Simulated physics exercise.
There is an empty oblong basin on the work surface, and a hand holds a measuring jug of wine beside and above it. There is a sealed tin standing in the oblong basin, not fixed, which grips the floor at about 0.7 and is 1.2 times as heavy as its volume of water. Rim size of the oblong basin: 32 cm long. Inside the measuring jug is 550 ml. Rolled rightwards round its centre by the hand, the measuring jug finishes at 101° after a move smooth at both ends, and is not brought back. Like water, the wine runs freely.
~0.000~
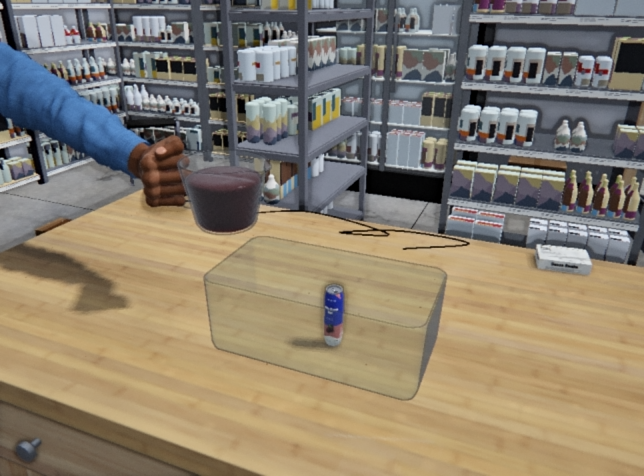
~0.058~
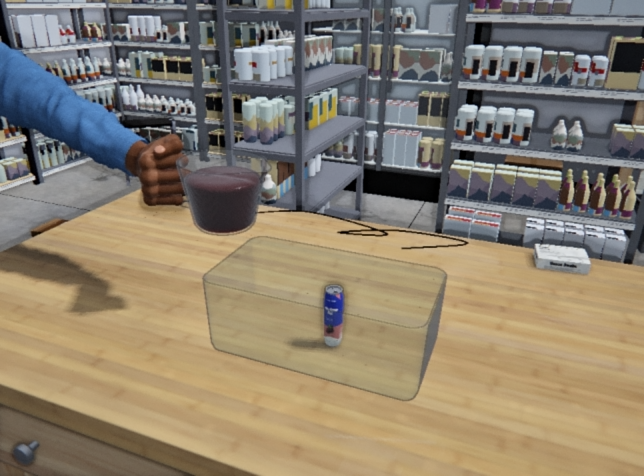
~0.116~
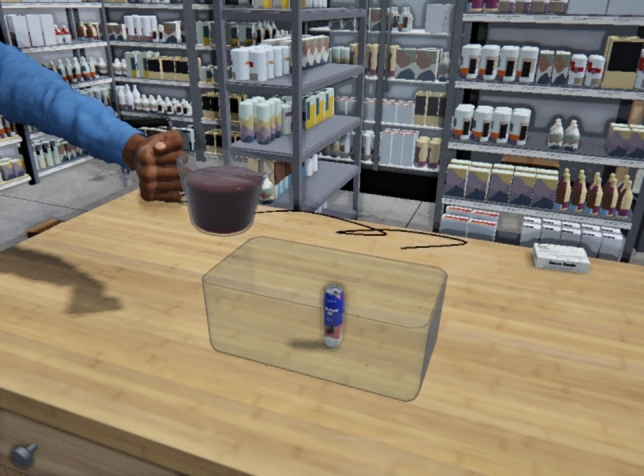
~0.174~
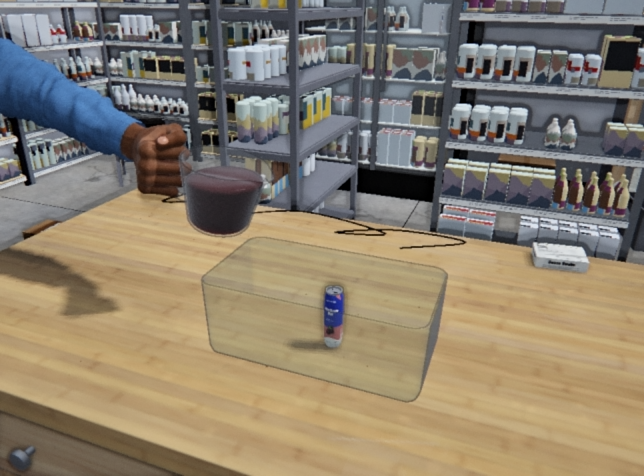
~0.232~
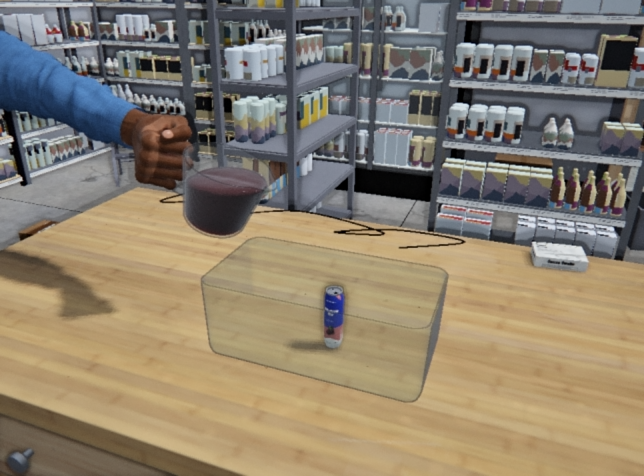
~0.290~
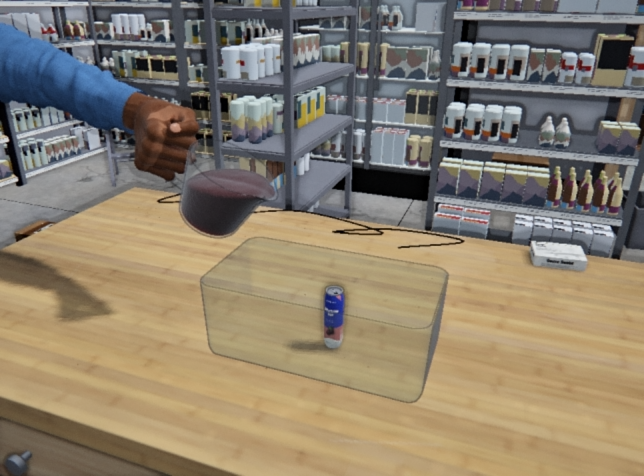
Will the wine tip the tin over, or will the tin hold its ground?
It survives.
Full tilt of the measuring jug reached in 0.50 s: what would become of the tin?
The tin would stay balanced.
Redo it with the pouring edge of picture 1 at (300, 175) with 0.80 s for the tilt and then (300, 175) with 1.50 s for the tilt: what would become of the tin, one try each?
The tin overturns the first time and overturns the second time.
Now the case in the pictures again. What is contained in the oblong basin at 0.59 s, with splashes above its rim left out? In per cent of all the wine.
Some 30 per cent.
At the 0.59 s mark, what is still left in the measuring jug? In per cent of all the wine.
Around 48 percent.
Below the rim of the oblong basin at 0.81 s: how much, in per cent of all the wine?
Reading: Approx. 90 %.
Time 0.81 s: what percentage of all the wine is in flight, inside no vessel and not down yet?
About 4 percent.
By 0.59 s the tilt is 85° and 48 per cent is still to pour; the tin stands where it began.
By 0.81 s the tilt is 101° and 7 per cent is still to pour; the tin stands where it began.
By 1.05 s the tilt is 101° and 0 per cent is still to pour; the tin stands where it began.
By 1.30 s the tilt is 101° and 0 per cent is still to pour; the tin stands where it began.
At rest the tin stands where it began.
